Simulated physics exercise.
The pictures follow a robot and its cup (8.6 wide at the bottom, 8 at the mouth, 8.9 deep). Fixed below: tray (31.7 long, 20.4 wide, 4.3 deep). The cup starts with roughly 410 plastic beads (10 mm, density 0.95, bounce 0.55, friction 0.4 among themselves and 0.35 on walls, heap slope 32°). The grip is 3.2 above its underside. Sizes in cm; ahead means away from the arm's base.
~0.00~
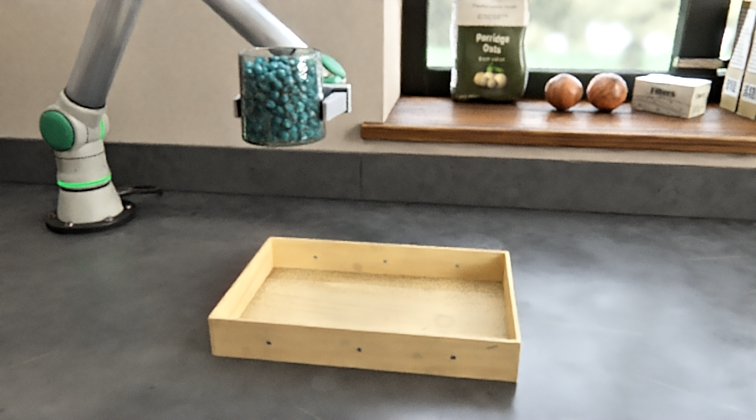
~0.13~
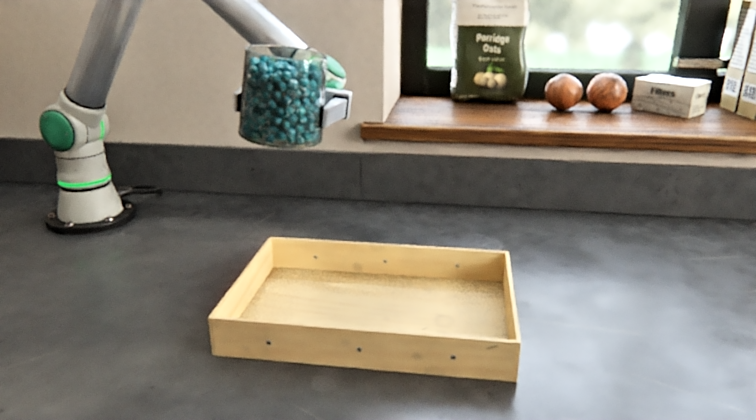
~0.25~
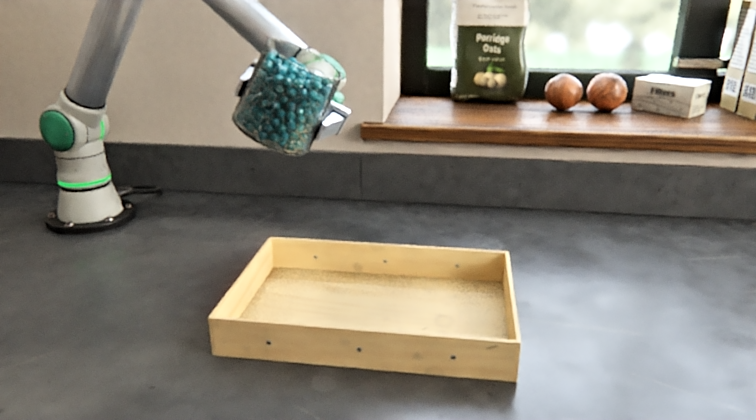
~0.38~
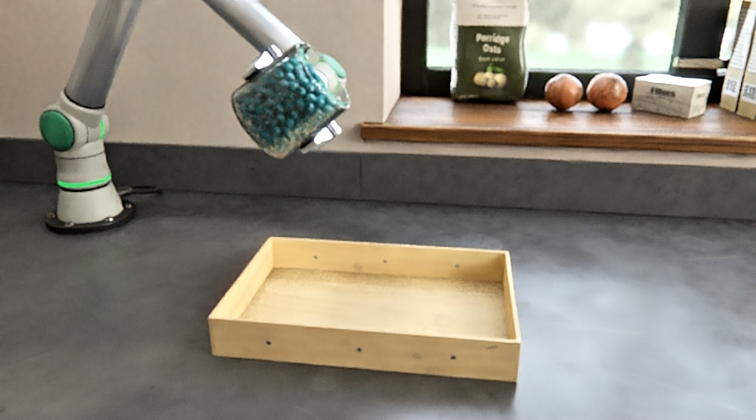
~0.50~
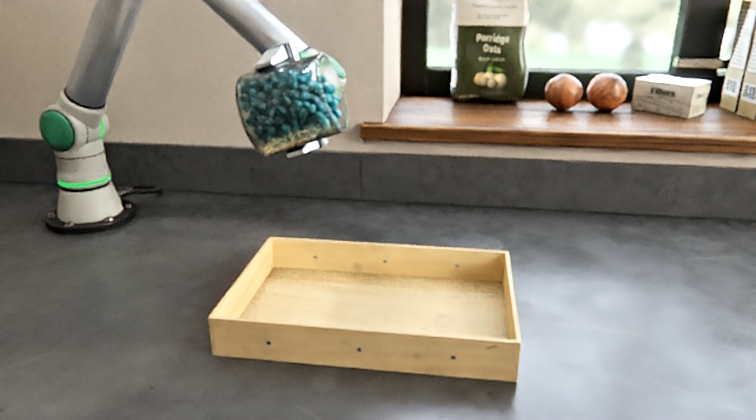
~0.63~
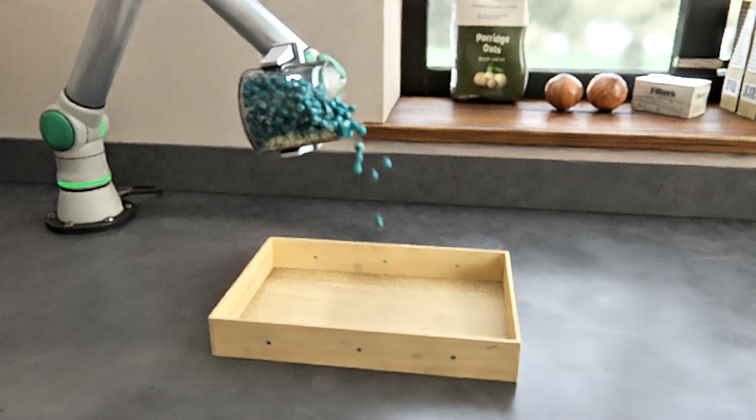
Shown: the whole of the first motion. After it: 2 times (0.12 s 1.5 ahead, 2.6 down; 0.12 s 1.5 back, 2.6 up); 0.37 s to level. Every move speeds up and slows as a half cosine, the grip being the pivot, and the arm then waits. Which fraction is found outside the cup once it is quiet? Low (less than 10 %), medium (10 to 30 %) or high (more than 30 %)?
A medium share, 10 to 30 %, ends outside the cup.
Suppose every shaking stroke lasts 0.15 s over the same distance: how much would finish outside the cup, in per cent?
In that case some 20 per cent.
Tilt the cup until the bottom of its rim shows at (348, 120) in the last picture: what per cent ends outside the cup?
About 5 per cent.
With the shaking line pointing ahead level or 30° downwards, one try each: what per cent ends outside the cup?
Some 50 and 35 per cent.
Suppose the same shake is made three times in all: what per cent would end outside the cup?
It would be near 25 per cent.
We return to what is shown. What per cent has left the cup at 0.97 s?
About 15 per cent by then.
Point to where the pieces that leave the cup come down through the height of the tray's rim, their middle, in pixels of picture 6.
Around (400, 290).
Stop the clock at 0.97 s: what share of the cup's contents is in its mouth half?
Some 40 per cent.
After 0.97 s, tilted 80° forward, highest piece 26 above the table; 358 in the cup, 37 in the tray, 17 in flight or on a rim.
After 1.31 s, tilted 35° forward, highest piece 29 above the table; 331 in the cup, 76 in the tray, 5 in flight or on a rim.
After 1.68 s, level, highest piece 29 above the table; 331 in the cup, 81 in the tray.
After 2.73 s, level, highest piece 29 above the table; 331 in the cup, 81 in the tray.
At rest, 331 in the cup, 81 in the tray. That is 20 % outside the cup.
